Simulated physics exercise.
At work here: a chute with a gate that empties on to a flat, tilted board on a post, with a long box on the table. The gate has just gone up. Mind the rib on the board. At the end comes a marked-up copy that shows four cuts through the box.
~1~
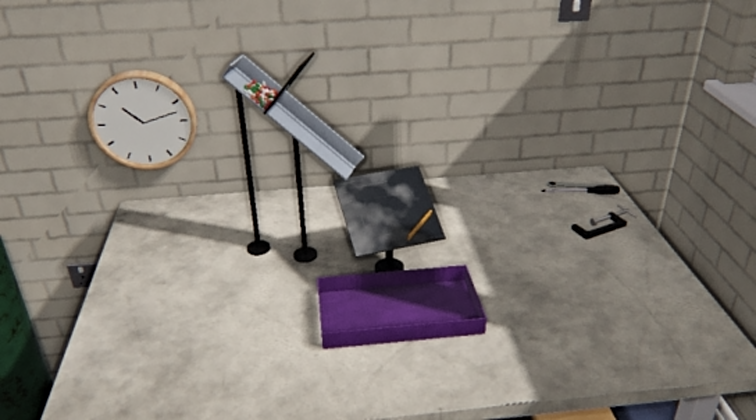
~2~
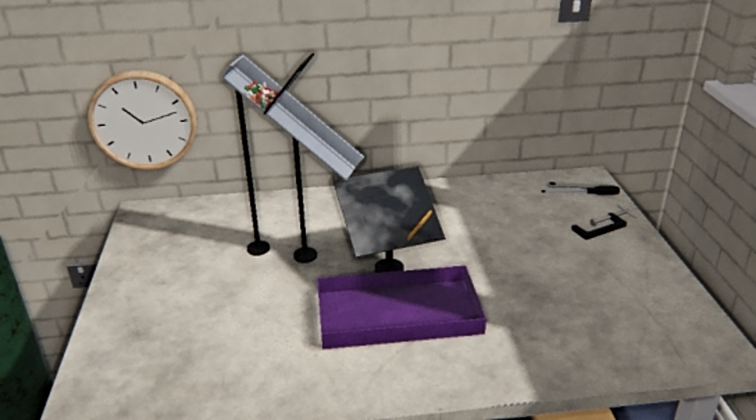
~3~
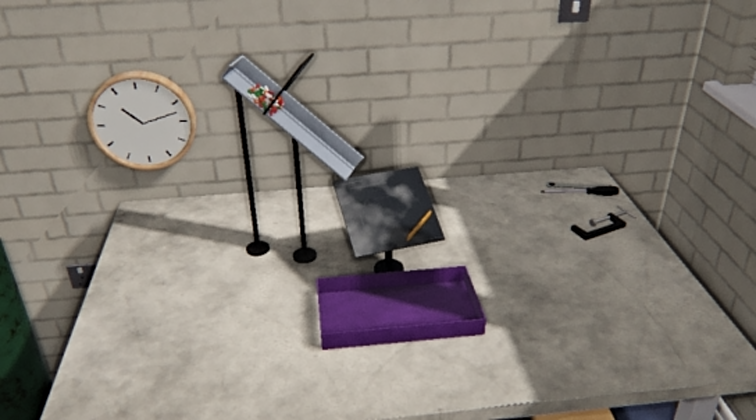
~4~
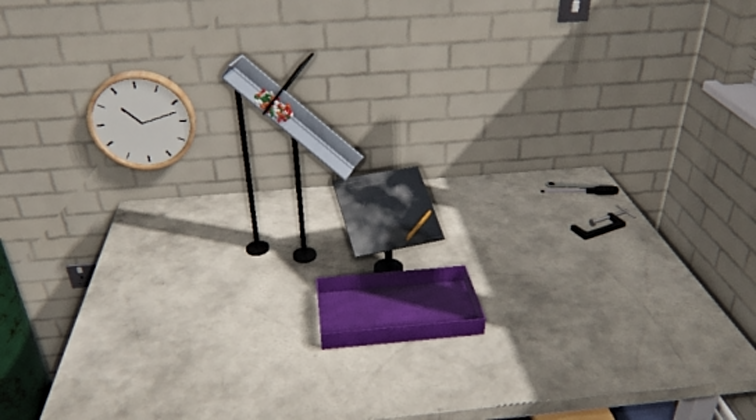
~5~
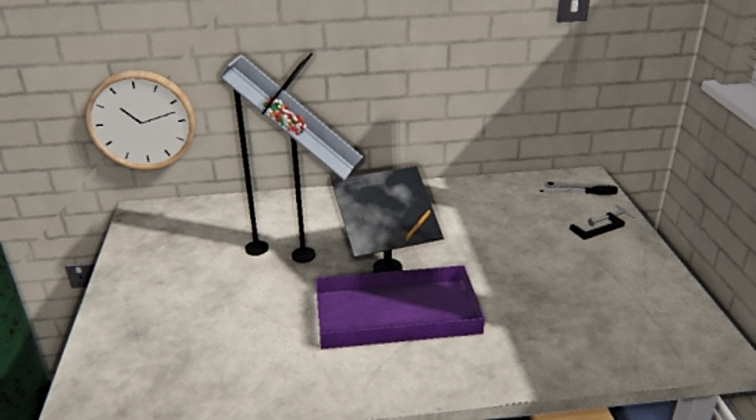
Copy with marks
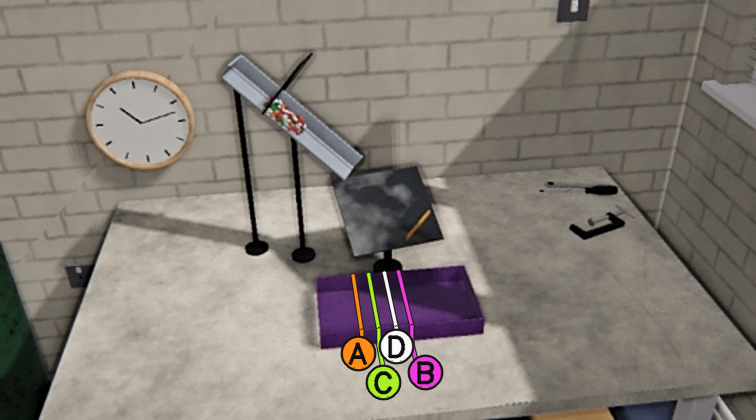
The clip opens on a cluster of small red, white and green pieces near the upper left end of a sloping chute, above a tilted dark board and an empty purple box. The pieces slide a short way down the chute to the right, passing beneath the raised black gate and ending just below it.
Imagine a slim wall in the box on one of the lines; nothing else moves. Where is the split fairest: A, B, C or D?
Go for B.
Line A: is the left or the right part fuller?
Right.
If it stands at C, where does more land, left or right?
Right.
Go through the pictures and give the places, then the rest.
In the first frame, load behind the gate (264, 94), jelly beans; lip of the chute (351, 174), sloping fairly steeply.
In the second frame, middle of the board (389, 209), tilted fairly steeply; middle of its low edge (402, 247); of its high edge (376, 173).
In the third frame, front corners of the box (321, 334) and (485, 319), empty; front of the load (275, 111).
In the fourth frame, middle of the load (275, 108); its front (288, 118), roughly a quarter of the way to the lip; rib from (430, 211) to (409, 236).
In the fifth frame, middle of the load (285, 114); its front (302, 132), roughly a third of the way to the lip.
On the marked copy, line A crosses the front rim at (361, 330); line B crosses the front rim at (411, 325); line C crosses the front rim at (378, 328); line D crosses the front rim at (396, 327).
With A, of what is caught, not one piece on the left of the divider, every piece on the right.
With B, of what is caught, roughly a third on the left of the divider, roughly two thirds on the right.
With C, of what is caught, not one piece on the left of the divider, every piece on the right.
With D, of what is caught, just a few on the left of the divider, almost all on the right.
